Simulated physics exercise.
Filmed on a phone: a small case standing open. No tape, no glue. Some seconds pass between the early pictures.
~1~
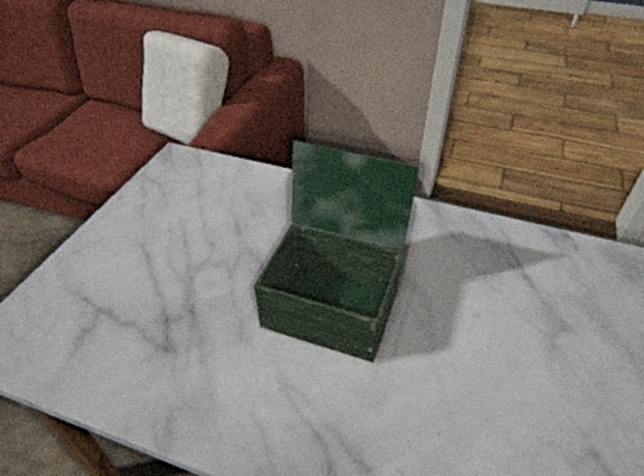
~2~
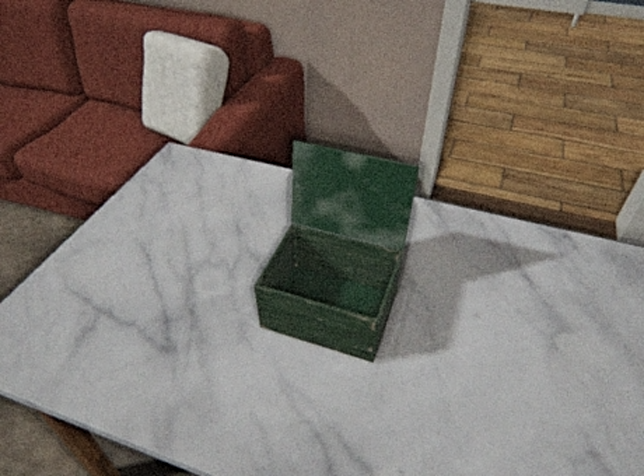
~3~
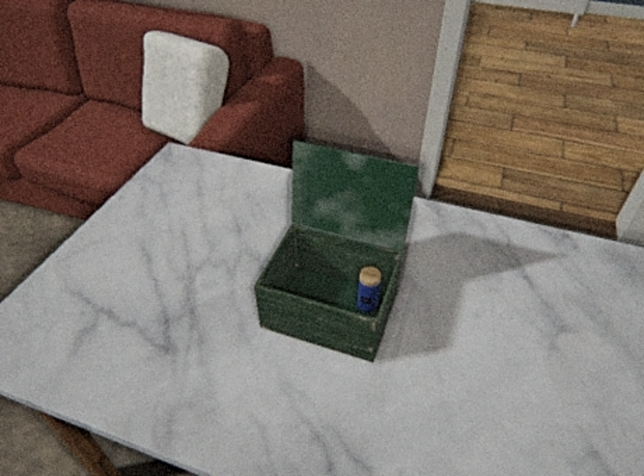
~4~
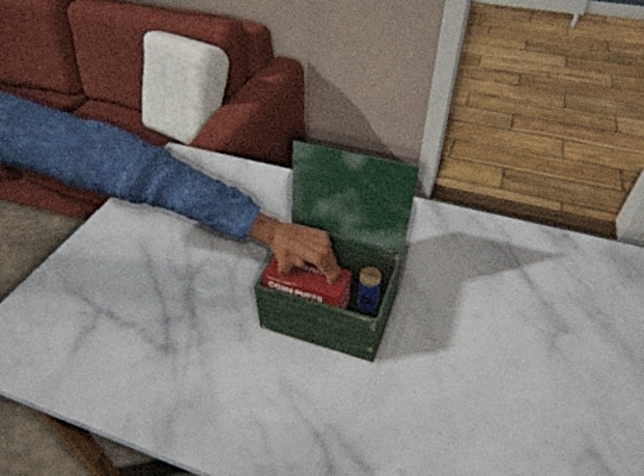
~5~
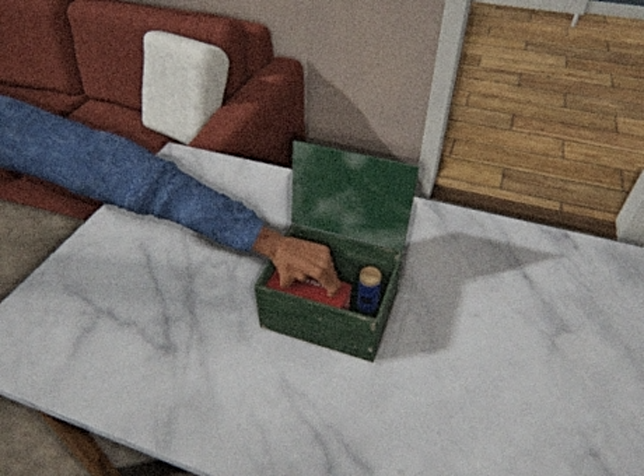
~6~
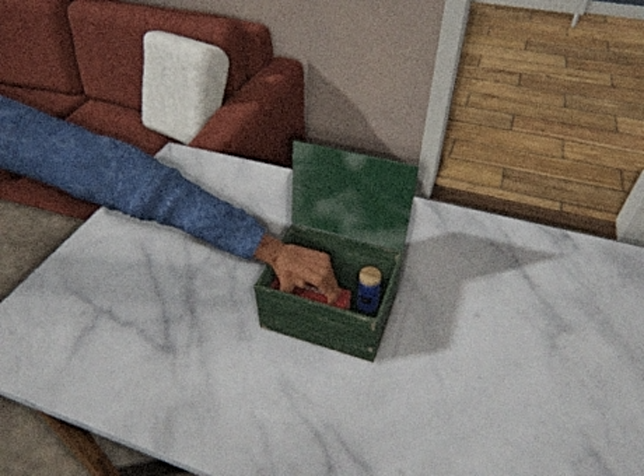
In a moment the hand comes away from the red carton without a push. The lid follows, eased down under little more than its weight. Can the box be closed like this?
Outcome: The lid sits on the rim.
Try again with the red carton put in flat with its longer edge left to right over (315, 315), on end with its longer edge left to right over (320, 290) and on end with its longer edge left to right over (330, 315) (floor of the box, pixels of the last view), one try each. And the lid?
First try: It closes; second try: It is held up; third try: It will not close.
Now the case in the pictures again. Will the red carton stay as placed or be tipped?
The red carton keeps its pose.
Then, 1.50 s after the last picture, lid 70° above the rim.
Then, 1.80 s after the last picture, lid 32° above the rim.
At rest, lid shut; both in place. Seen from the same camera at the end, red carton near (309, 307).
